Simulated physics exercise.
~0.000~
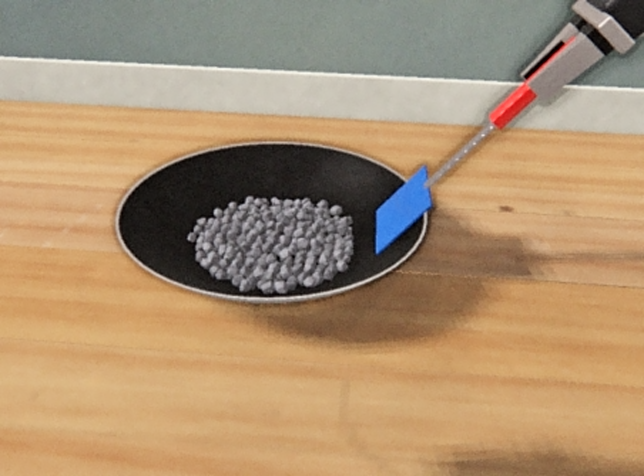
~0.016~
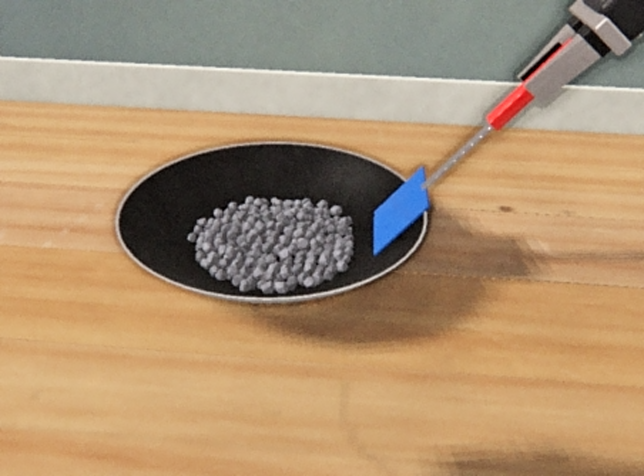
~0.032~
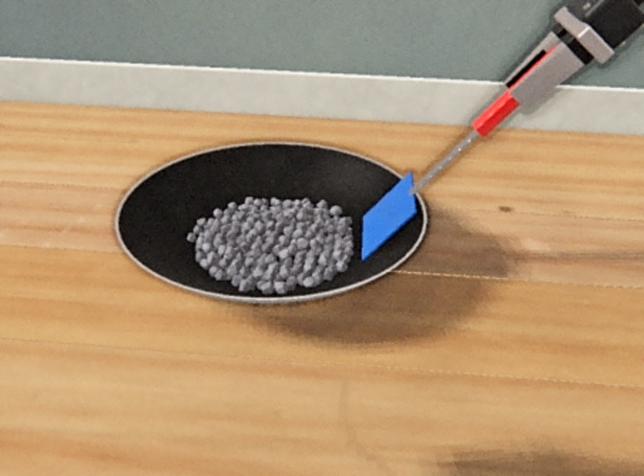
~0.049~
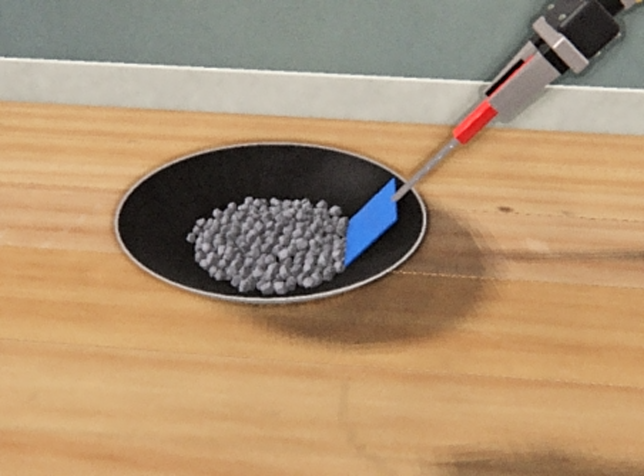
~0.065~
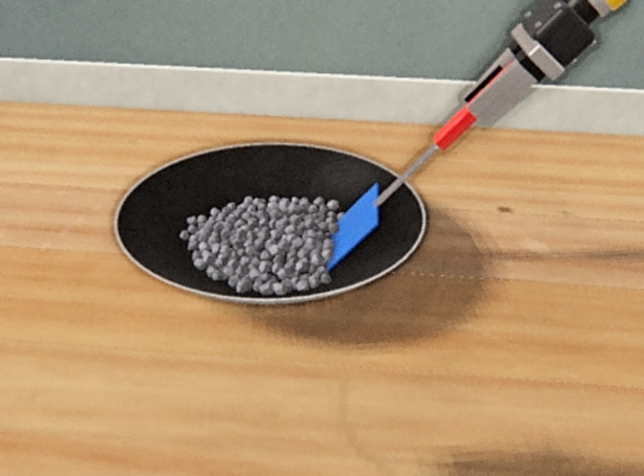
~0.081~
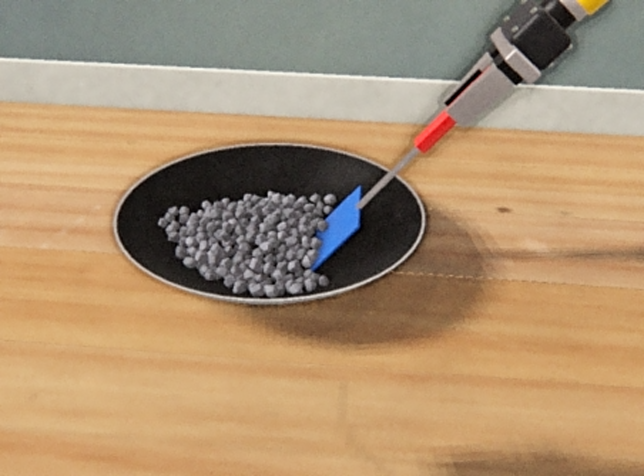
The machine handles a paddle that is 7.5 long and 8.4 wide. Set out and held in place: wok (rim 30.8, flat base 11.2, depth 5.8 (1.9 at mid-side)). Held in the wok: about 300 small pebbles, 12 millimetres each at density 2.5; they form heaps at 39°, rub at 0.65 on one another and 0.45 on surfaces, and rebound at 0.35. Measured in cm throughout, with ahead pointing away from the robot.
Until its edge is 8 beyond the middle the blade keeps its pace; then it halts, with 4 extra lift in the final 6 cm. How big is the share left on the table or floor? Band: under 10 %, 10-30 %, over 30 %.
10-30 %.
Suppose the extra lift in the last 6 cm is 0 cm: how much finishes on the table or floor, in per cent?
About 20 %.
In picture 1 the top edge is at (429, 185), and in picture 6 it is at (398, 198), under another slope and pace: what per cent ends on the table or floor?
Off the vessel, on the table or floor: Some 5 percent.
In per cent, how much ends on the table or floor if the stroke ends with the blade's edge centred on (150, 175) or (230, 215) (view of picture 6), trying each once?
First try roughly 50 percent, second roughly 5 percent.
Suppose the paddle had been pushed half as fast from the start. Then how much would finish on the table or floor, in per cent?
Near 0 %.
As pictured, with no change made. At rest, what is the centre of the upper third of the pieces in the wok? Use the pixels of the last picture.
Roughly (171, 214).
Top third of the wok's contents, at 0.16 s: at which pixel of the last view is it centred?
Centre: Roughly (181, 214) in the last picture.
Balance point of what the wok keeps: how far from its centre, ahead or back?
I'd say it's roughly 6.0 cm toward the front.
After 0.12 s, sloping 52°, highest piece 7 above the table; 298 in the wok.
After 0.16 s, sloping 52°, highest piece 9 above the table; 292 in the wok, 6 on the blade or in flight.
After 0.38 s, sloping 52°, highest piece 8 above the table; 253 in the wok, 31 on the table or floor, 14 on the blade or in flight.
After 1.43 s, sloping 52°, highest piece 6 above the table; 253 in the wok, 45 on the table or floor.
In the end, 253 in the wok, 45 on the table or floor. That is 15 % on the table or floor.
